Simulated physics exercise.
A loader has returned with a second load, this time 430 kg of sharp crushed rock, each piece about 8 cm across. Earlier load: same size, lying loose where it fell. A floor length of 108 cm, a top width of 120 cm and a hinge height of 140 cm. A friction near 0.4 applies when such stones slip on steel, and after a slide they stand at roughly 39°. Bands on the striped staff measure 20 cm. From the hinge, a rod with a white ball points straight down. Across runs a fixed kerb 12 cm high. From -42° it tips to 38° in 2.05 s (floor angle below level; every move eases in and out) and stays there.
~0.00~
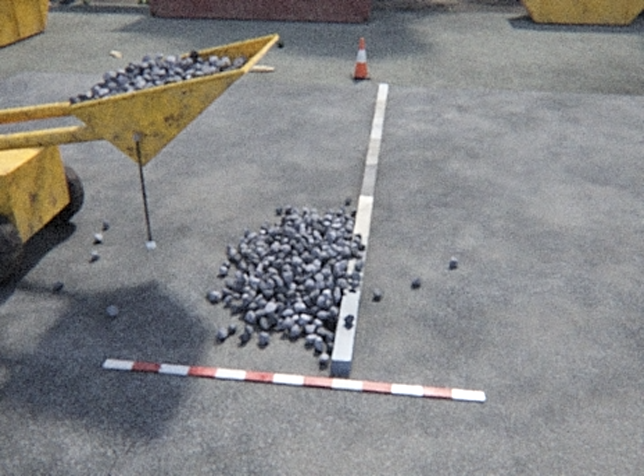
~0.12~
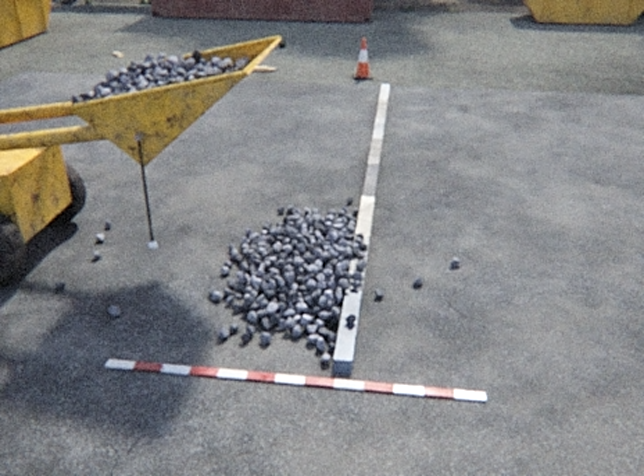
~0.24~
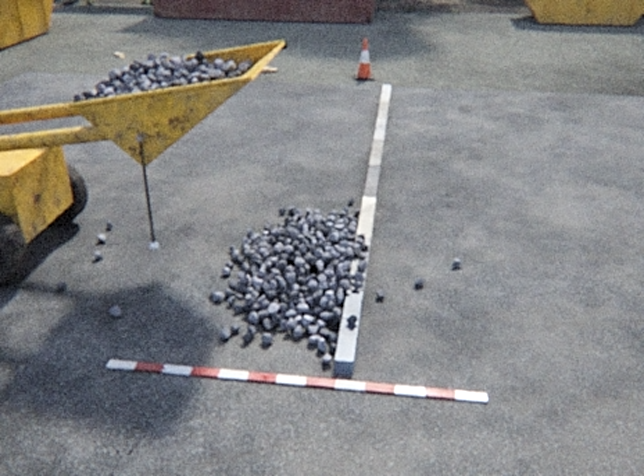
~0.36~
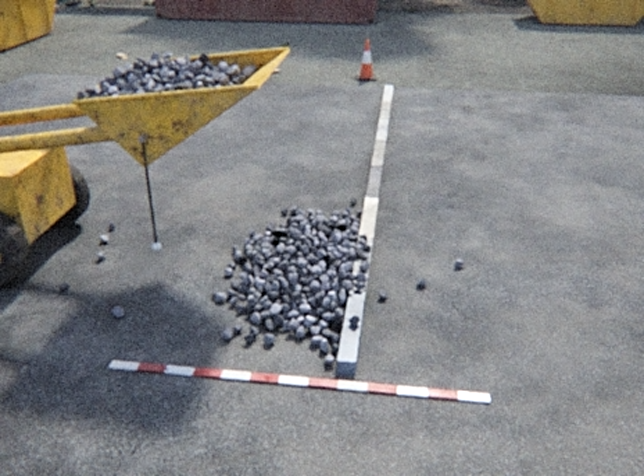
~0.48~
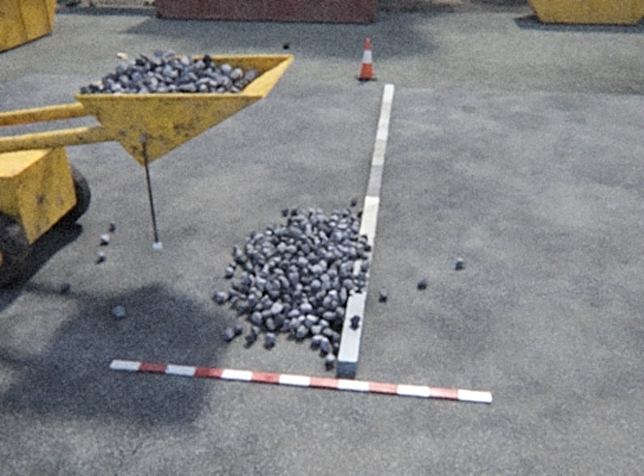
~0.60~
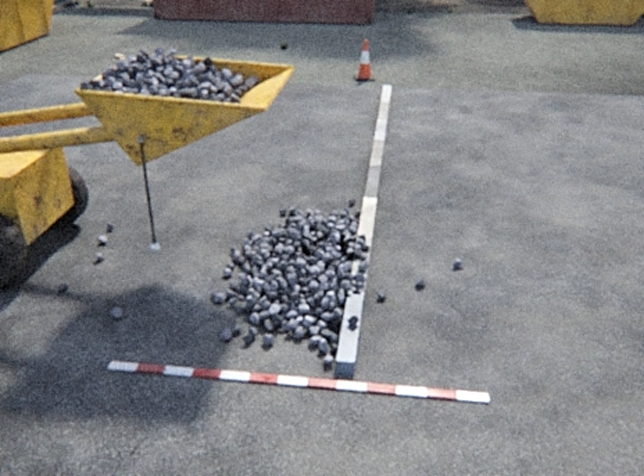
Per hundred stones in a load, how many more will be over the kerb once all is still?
7.
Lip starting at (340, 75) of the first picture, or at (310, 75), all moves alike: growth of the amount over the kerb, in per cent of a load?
Case one about 85 %, case two about 60 %.
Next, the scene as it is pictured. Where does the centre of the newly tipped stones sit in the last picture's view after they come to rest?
They come to rest centred about (297, 251).
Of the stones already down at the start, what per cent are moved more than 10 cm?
5 %.
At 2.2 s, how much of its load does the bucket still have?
About 50 per cent is held.
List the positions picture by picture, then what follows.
In the first frame, the bucket is at -42°, its lip at (245, 71); the top of the load is at (195, 66). The earlier load is highest near (292, 238), 29 cm above ground level, 100 % on this side of the kerb, 1 % over the kerb.
In the second frame, the bucket is at -41°, its lip at (247, 73); the top of the load is at (198, 66); the stones move at 0.1 m/s on average.
In the third frame, the bucket is at -39°, its lip at (252, 78); the top of the load is at (175, 65); the stones move at 0.1 m/s on average.
In the fourth frame, the bucket is at -35°, its lip at (258, 87); the top of the load is at (174, 64); the stones move at 0.2 m/s on average.
In the fifth frame, lip at (263, 97), floor tilted -31°, highest stones at (163, 60); the stones move at 0.2 m/s on average.
In the sixth frame, lip at (265, 109), floor tilted -25°, highest stones at (155, 58); the stones move at 0.2 m/s on average.
After 1.5 s the floor is at 26°; in per cent of one load, 100 in the bucket, 100 on this side of the kerb, 1 over the kerb; the foremost stones are at (384, 275).
After 2.2 s the floor is at 38°; in per cent of one load, 50 in the bucket, 151 on this side of the kerb, 1 over the kerb; the foremost stones are at (384, 275).
After 2.5 s the floor is at 38°; in per cent of one load, 14 in the bucket, 185 on this side of the kerb, 2 over the kerb; the foremost stones are at (396, 273).
After 5.2 s the floor is at 38°; in per cent of one load, 0 in the bucket, 193 on this side of the kerb, 8 over the kerb; the foremost stones are at (437, 273). Net gain over the kerb, 7.
